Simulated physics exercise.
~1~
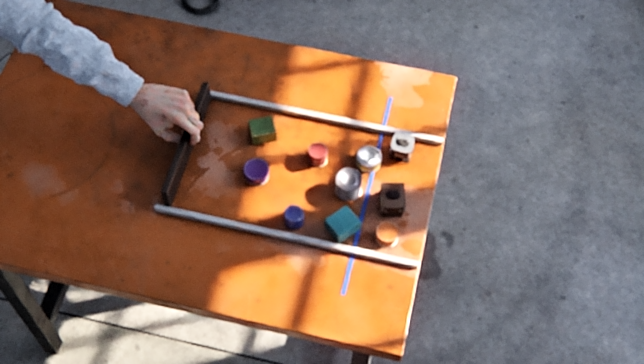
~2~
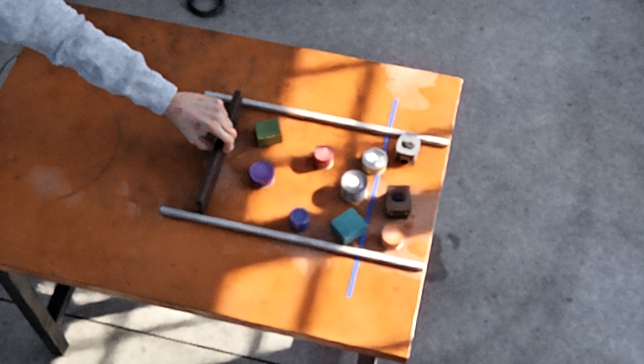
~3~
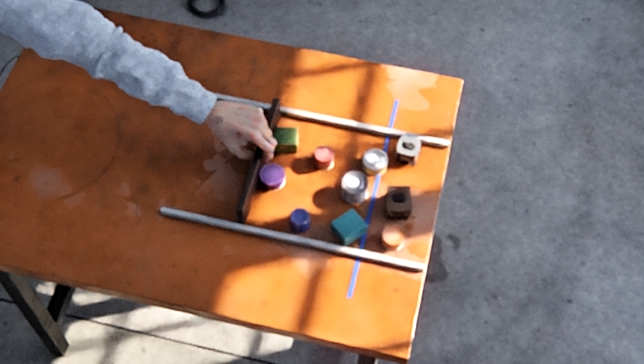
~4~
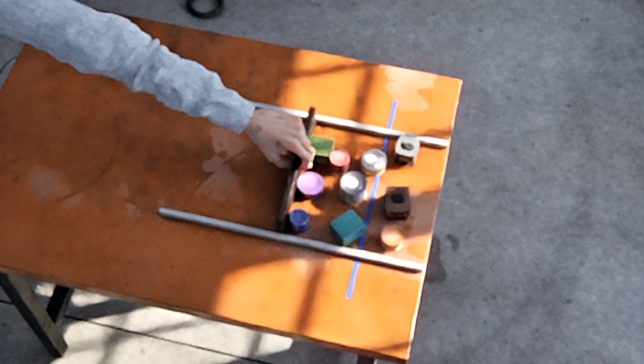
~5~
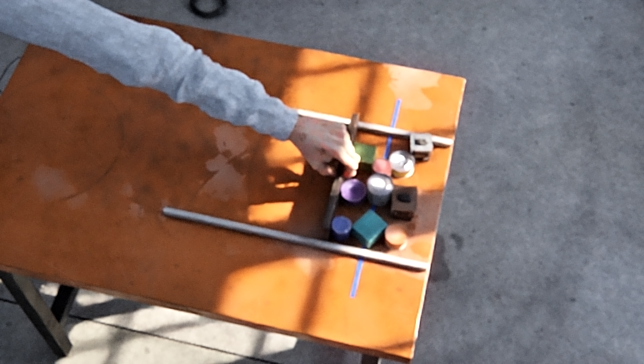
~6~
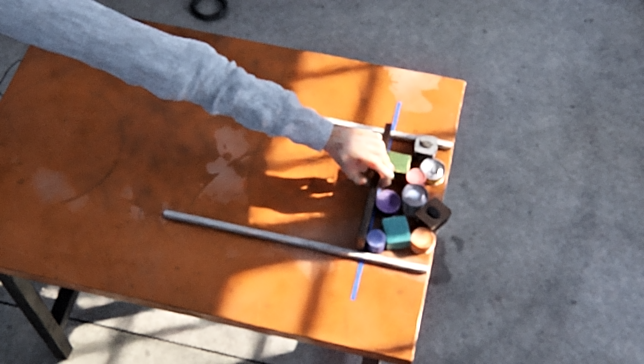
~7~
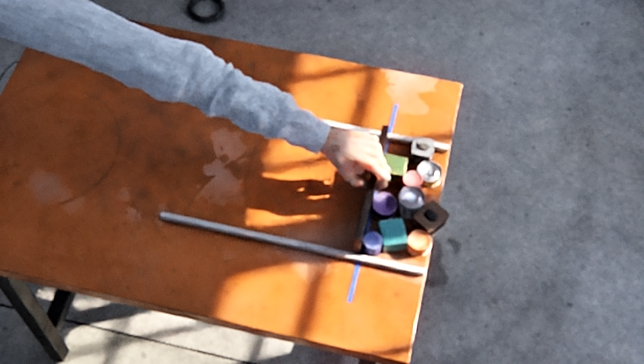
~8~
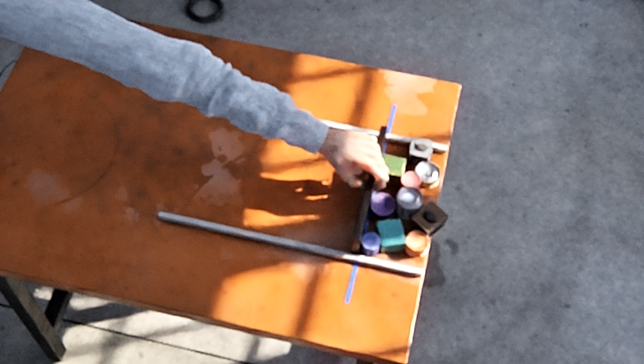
A dark board, pushed by a hand, slid right between two metal rails on an orange table, gathering small blocks, tins and lids into a tight cluster, then stopped just past the blue tape with everything still on the table.
